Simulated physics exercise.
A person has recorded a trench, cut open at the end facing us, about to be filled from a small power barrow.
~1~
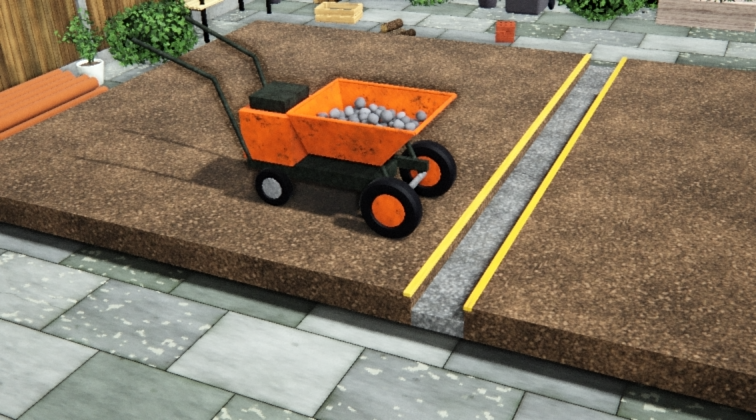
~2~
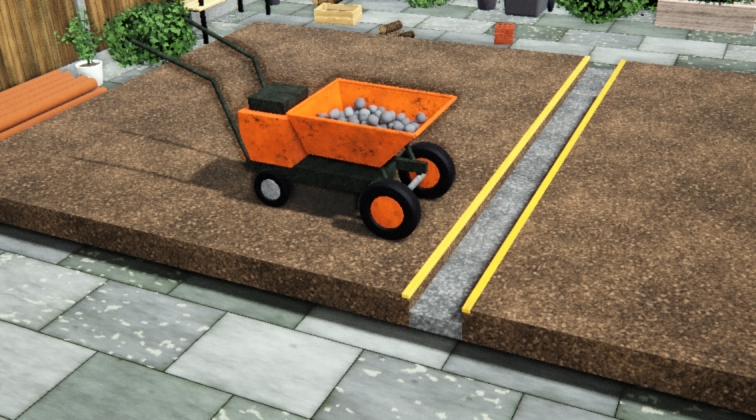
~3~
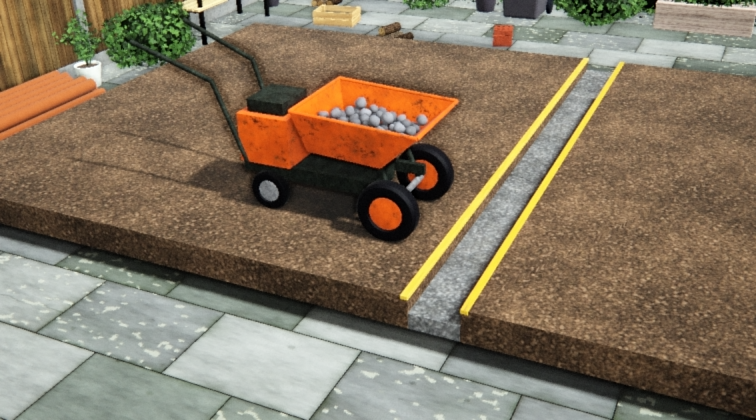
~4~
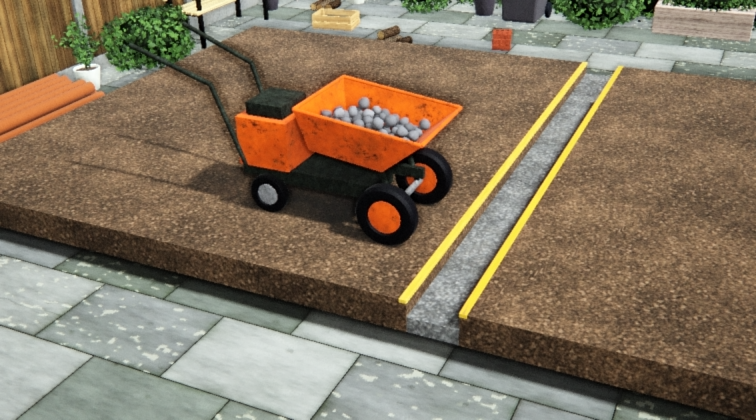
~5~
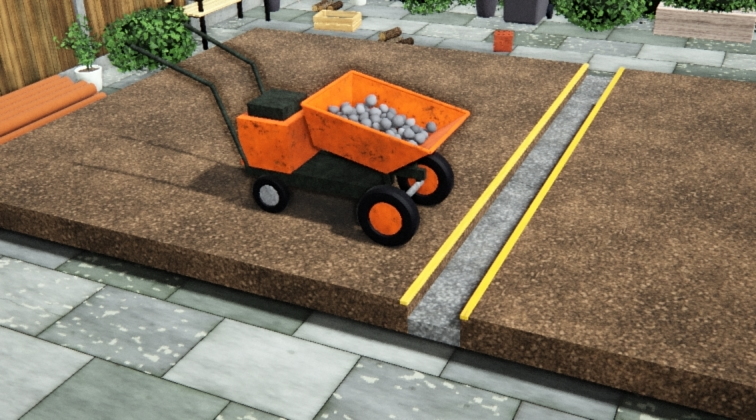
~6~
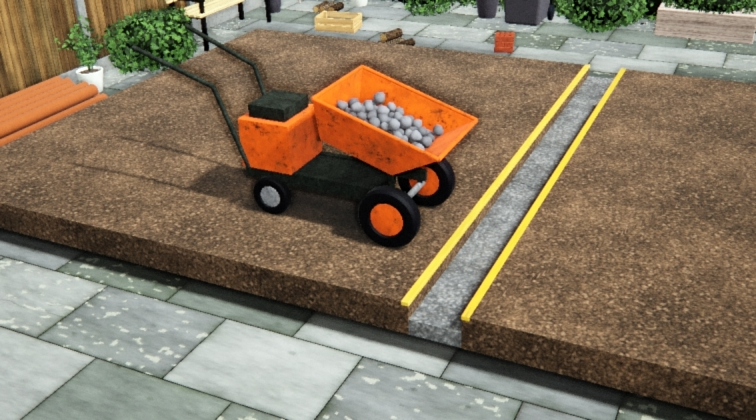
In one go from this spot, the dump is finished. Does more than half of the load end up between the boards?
Most of the load will not go into the trench.
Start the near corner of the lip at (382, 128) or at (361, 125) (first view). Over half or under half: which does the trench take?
The bulk, then the bulk.
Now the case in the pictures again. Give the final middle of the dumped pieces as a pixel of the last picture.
At about (530, 244), give or take.
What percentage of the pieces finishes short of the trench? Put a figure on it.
Share: Near 0 %.
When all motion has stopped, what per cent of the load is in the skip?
I'd say close to 0 percent.
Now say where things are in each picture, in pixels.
Lip of the skip (414, 133), level; top of the load (354, 124), round cobbles; first edge of the trench (427, 266); far edge (485, 279), the trench over half as wide as the skip, and shallow for its width, in the first frame.
Lip of the skip (415, 136), level; top of the load (354, 125), in the second frame.
Lip of the skip (417, 139), tipped barely; top of the load (342, 122), in the third frame.
Lip of the skip (421, 146), tipped a little; top of the load (345, 122), in the fourth frame.
Lip of the skip (430, 152), tipped a little; top of the load (353, 120), in the fifth frame.
Lip of the skip (438, 160), tipped clearly; top of the load (361, 117); first edge of the trench (425, 275); far edge (483, 288), in the sixth frame.
Just after the last frame, skip tipped steeply; every one in the skip.
A moment on, skip tipped steeply; roughly two thirds in the skip; about a tenth in or heaped over the trench; roughly a quarter beyond it; just a few falling.
Further on, skip tipped right over; roughly a quarter in or heaped over the trench; the larger part beyond it.
When it is over, skip tipped right over; roughly a quarter in or heaped over the trench; roughly two thirds beyond it.
